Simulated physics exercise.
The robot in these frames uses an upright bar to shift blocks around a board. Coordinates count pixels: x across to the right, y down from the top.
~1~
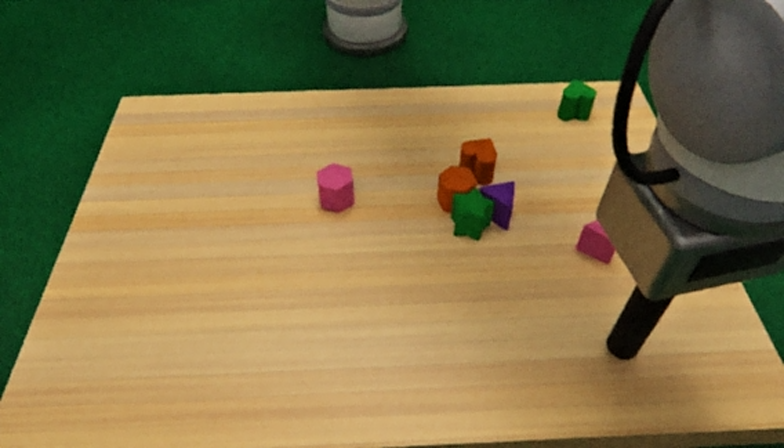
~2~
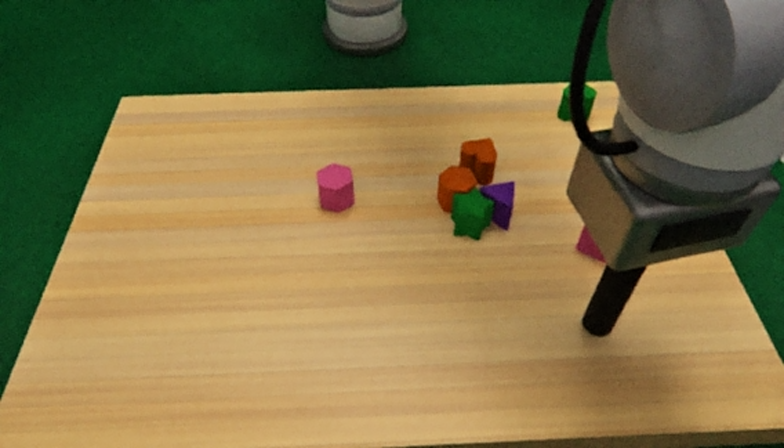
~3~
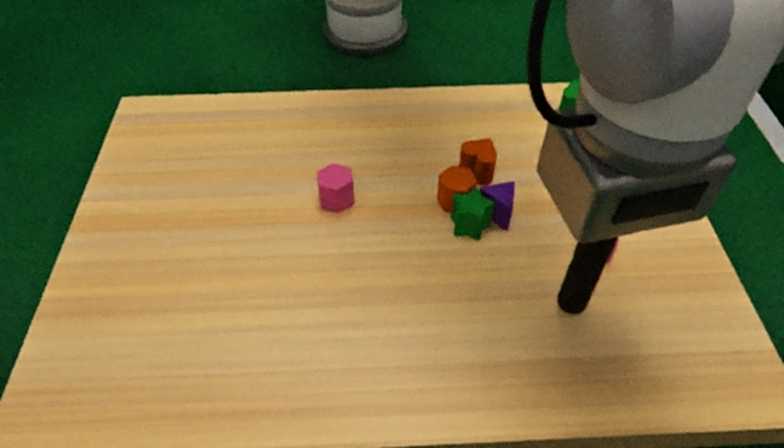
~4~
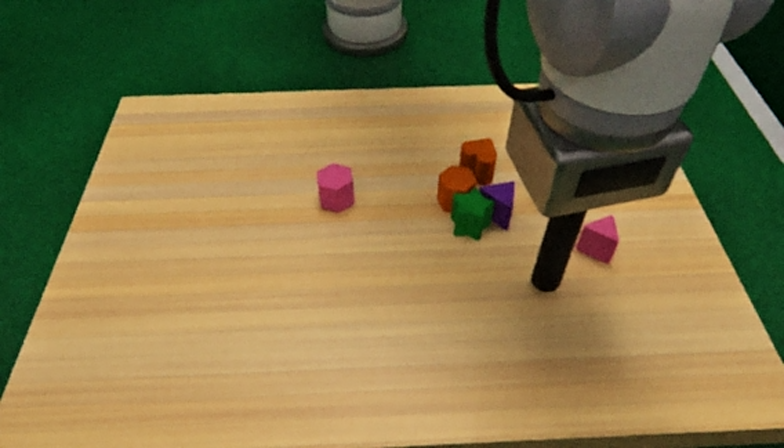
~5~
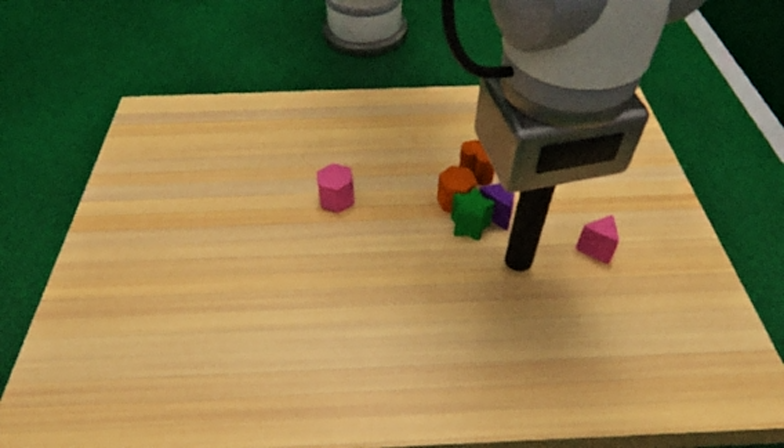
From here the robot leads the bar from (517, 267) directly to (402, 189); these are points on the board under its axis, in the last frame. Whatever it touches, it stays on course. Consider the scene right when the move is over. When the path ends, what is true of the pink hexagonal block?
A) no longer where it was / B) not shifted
Answer: B.
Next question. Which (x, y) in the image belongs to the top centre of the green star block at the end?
The middle of its top is at (417, 150).
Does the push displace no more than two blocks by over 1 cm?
I believe so.
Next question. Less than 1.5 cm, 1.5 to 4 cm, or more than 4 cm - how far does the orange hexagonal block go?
That block covers upwards of 4 cm.
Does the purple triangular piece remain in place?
Yes, it checks out.
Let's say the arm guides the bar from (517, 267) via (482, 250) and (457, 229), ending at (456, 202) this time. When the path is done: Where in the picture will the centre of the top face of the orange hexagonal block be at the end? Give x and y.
The top centre is at (442, 135).
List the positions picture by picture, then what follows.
Lower end of the bar at (622, 346), tops of blocks, pink hexagonal block at (334, 175), orange hexagonal block at (458, 177), green star block at (473, 202), orange heart at (481, 149), purple triangular piece at (502, 191), in the first frame.
Bar at (597, 324), blocks as before, in the second frame.
Bar at (572, 302), blocks as before, in the third frame.
Bar at (545, 281), blocks as before, in the fourth frame.
Bar at (519, 261), pink hexagonal block at (334, 175), orange hexagonal block at (458, 177), green star block at (473, 202), orange heart at (481, 149), purple triangular piece at (502, 191), in the fifth frame.
The first path, step by step. One third of the way, bar at (475, 233); orange hexagonal block at (453, 169); green star block at (462, 192).
Two thirds of the way, bar at (437, 207); orange hexagonal block at (446, 147), turned 35° clockwise; green star block at (436, 168), turned 45° clockwise; orange heart at (483, 147), turned 15° clockwise.
At the end, bar at (402, 183); pink hexagonal block not moved; orange hexagonal block at (446, 141), turned 65° clockwise; green star block at (417, 150), turned 90° clockwise; orange heart at (483, 147), turned 15° clockwise; purple triangular piece not moved.
